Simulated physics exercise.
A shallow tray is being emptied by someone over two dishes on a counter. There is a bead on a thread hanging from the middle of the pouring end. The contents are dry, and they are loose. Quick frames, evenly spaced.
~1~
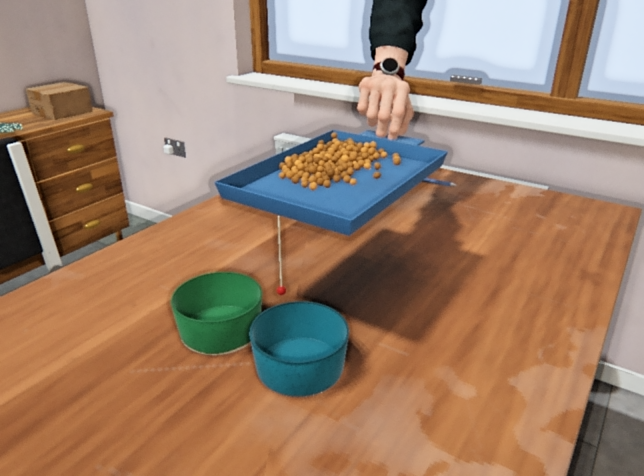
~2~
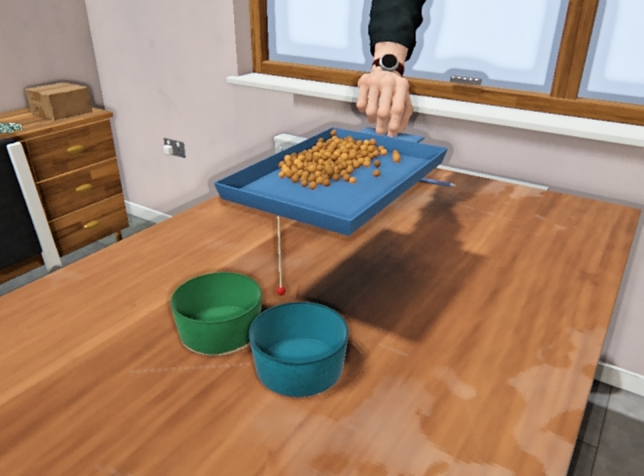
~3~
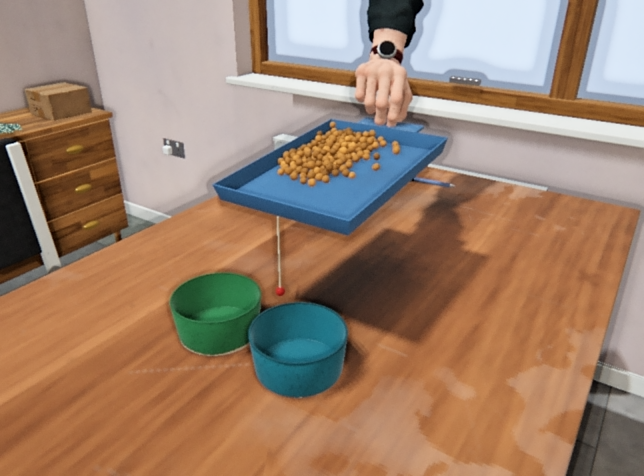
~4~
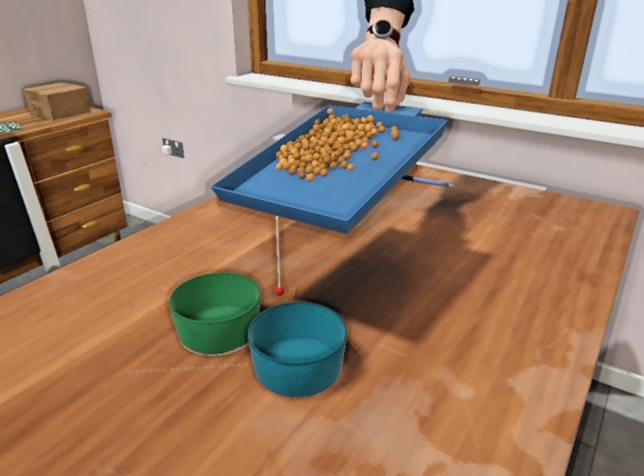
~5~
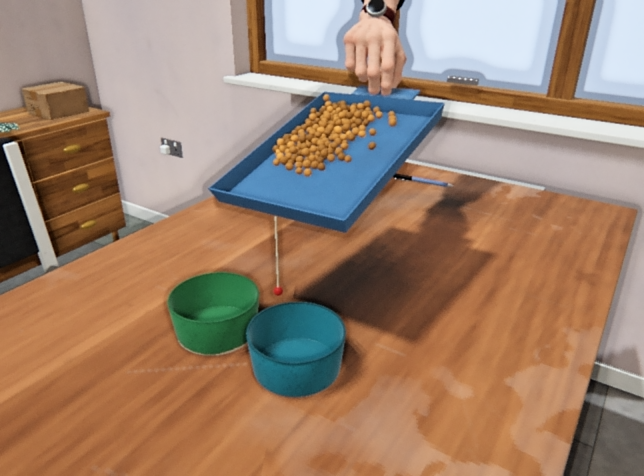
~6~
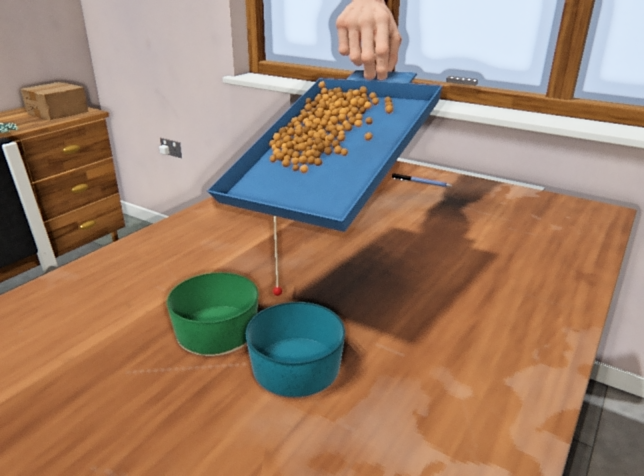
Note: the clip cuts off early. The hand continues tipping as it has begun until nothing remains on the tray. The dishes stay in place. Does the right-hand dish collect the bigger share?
No - it pours more generously into the left dish, it seems.
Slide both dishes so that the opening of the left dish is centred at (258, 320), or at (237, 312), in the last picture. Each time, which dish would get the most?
Try 1 - the dish at left; try 2 - the dish at left.
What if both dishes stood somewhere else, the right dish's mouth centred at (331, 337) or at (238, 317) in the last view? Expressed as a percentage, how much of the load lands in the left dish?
Trial 1: 50 percent; trial 2: 20 percent.
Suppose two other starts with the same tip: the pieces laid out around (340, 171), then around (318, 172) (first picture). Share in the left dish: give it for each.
Close to 60 and close to 60 per cent.
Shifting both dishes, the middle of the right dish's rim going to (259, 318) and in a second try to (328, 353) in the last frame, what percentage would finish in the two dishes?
In order, about 70 and 60 in a hundred.
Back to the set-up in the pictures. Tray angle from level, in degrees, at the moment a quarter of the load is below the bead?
85° or so.
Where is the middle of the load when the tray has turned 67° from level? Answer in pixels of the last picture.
Somewhere around pixel (240, 191) in the last picture.
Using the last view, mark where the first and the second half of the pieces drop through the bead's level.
(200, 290) first, (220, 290) later.
Soon, tray tipped steeply; most on the tray; a stray few in the left dish; a stray few outside both; a small part in the air.
A while on, tray tipped past a quarter turn; about a third on the tray; a stray few in the right dish; about a quarter in the left dish; a small part outside both; about a quarter in the air.
Towards the end, tray tipped past a quarter turn; a small part in the right dish; about two thirds in the left dish; about a quarter outside both.
Finally, tray tipped past a quarter turn; a small part in the right dish; about two thirds in the left dish; about a quarter outside both.
